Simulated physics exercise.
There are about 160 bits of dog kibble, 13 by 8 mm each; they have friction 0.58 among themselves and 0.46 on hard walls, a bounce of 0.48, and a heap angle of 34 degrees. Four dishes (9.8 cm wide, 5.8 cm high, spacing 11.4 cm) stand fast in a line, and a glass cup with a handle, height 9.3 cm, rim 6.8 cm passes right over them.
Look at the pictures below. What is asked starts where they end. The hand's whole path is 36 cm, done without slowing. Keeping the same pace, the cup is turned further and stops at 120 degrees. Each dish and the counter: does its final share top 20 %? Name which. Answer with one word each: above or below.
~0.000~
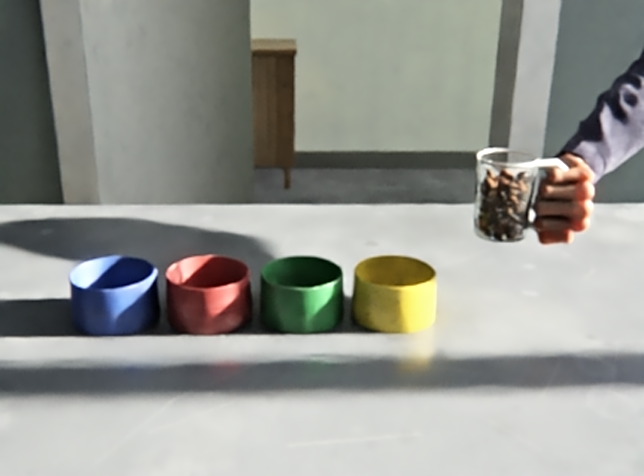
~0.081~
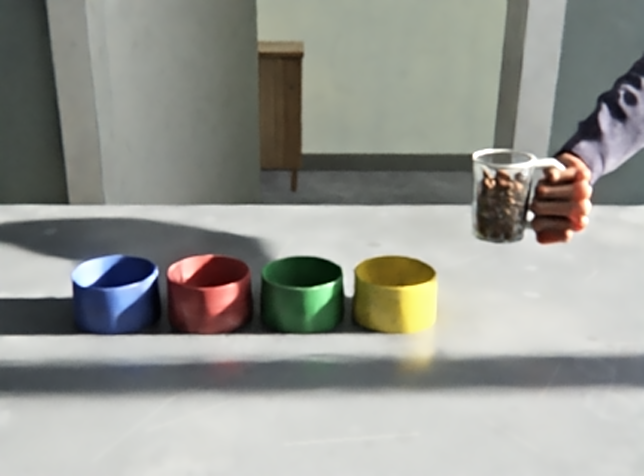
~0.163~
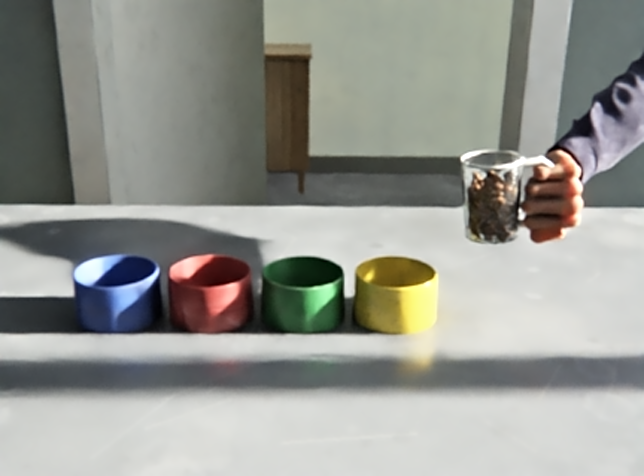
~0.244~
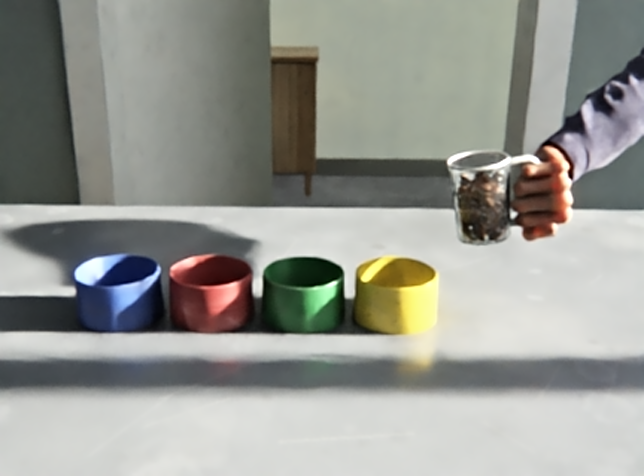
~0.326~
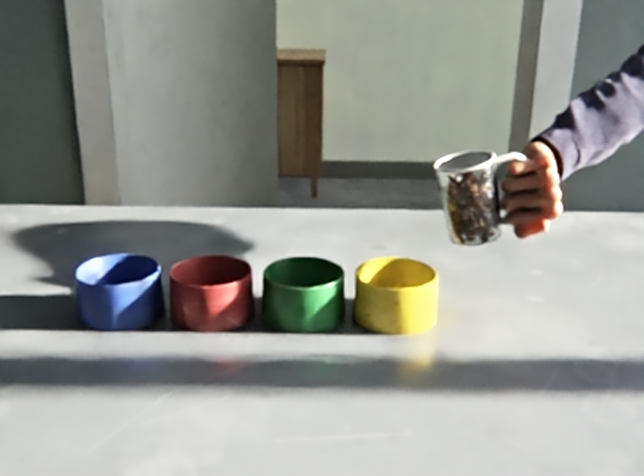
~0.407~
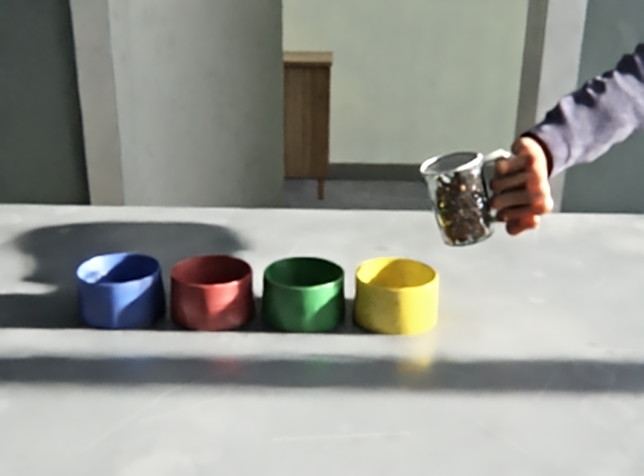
Red below, blue above, green below, yellow below, counter above.
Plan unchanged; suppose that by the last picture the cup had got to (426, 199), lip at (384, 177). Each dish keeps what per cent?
Per cent kept: Red 10, blue 50, green 0, yellow 0.
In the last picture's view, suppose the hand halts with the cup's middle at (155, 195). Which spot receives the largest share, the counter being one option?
Result: Largest portion at blue.
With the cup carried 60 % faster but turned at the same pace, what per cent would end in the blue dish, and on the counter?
Shares: Blue 40, counter 50.
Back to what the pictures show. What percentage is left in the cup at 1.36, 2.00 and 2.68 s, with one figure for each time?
At the three moments: 100, 100 and 10 percent.
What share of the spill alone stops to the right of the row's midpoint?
That works out to close to 0 per cent.
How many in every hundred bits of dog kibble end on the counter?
I'd put it near 40 per cent.
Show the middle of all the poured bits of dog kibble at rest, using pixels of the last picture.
(142, 304) or so.
After 1.36 s, tilt 65 degrees; cup holds 100 %.
After 2.00 s, tilt 96 degrees; cup holds 100 %.
After 2.68 s, tilt 120 degrees; cup holds 10 %, red 10 %, blue 45 %.
In the end, at 3.6 s, red 10 %, blue 50 %, green 0 %, yellow 0 %, counter 40 %.
